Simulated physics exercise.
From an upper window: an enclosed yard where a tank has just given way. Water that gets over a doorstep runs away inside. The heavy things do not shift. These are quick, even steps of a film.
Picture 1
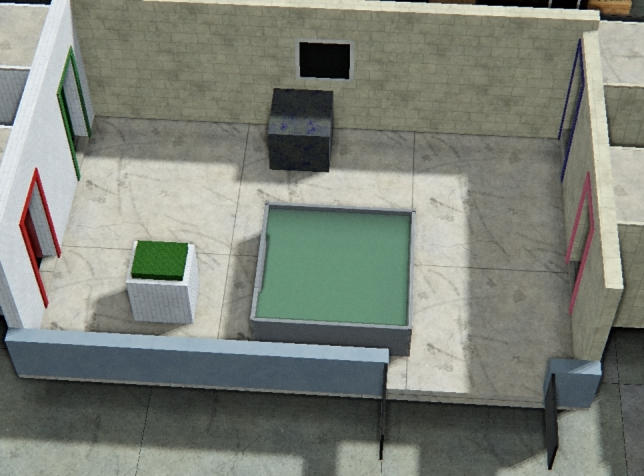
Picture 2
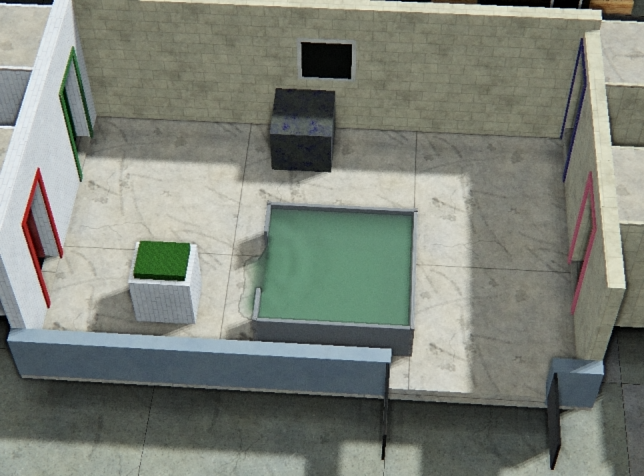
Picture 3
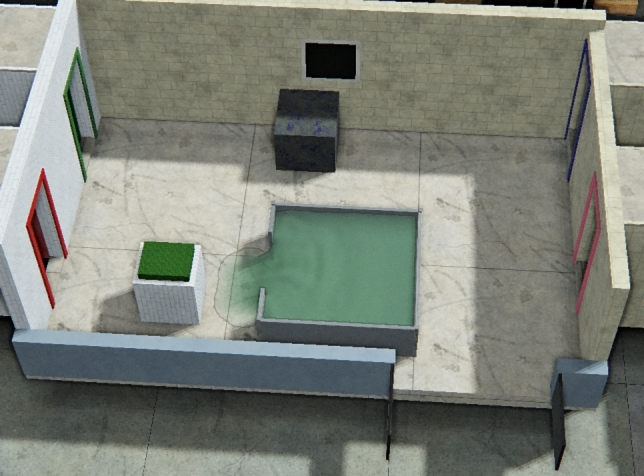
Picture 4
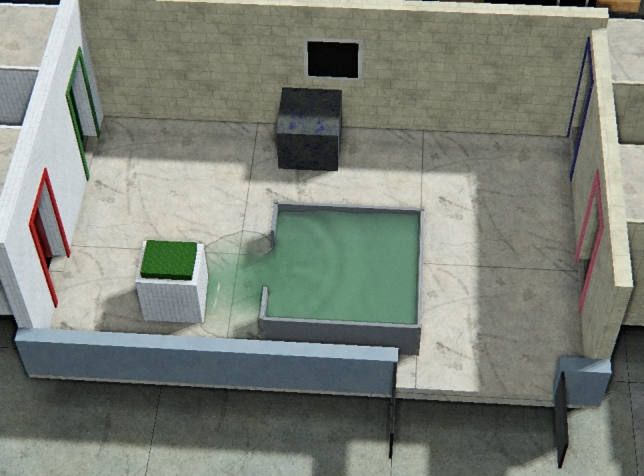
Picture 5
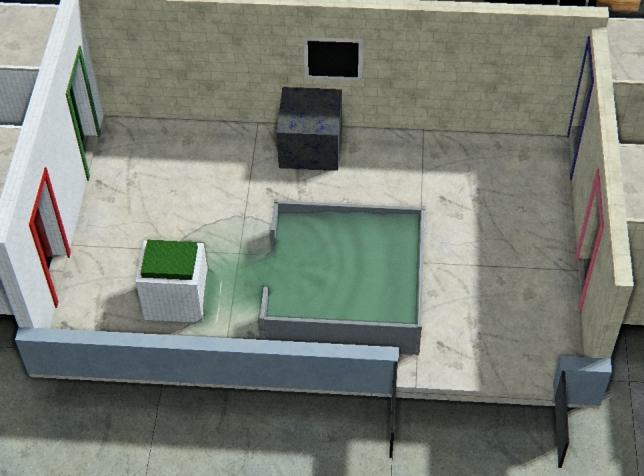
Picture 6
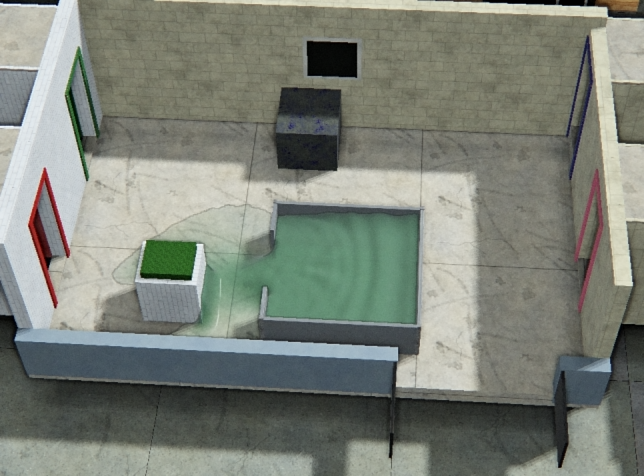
Green water pours through a gap in the left side of a grey-walled open tank, in an enclosed yard seen from high above. It spreads left across the pale floor in a thinning sheet, reaching a white block with a grassy top and curling behind it, while ripples cross the tank. A dark block stands by the back wall, red and green doorframes line the left, and the view shifts very slightly.
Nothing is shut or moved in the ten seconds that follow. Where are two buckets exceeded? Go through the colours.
In the end: The pink door holds within the limit; the green door floods; the blue door holds within the limit; the red door floods.
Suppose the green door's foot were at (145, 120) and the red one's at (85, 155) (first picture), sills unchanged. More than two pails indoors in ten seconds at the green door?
In short: The green one lets more in.
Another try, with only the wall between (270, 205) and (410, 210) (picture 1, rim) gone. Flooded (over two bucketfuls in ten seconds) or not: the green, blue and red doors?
One by one: Green door floods, blue door lets more in, red door is under.
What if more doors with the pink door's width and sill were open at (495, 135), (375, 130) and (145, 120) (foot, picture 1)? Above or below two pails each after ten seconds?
In turn: Lets less in, stays under, floods.
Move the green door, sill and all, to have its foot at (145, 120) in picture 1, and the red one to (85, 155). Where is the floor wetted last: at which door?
The one in blue.
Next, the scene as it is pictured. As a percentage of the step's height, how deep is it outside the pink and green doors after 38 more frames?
Near 30 and 250 in a hundred.
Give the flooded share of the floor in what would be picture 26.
Roughly 50 per cent.
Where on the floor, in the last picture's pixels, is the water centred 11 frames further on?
I would point to (279, 282).
A moment on, water covers 25 % of the floor; the pink door not reached, the green door not reached, the blue door not reached, the red door under two buckets in.
Next, water covers 40 % of the floor; the pink door not reached, the green door under two buckets in, the blue door not reached, the red door over two buckets in.
Then, water covers 50 % of the floor; the pink door not reached, the green door over two buckets in, the blue door not reached, the red door over two buckets in.
Later, water covers 60 % of the floor; the pink door wet at the sill, nothing in, the green door far over two buckets in, the blue door not reached, the red door far over two buckets in.
In the end, water covers 80 % of the floor; the pink door wet at the sill, nothing in, the green door far over two buckets in, the blue door wet at the sill, nothing in, the red door far over two buckets in.
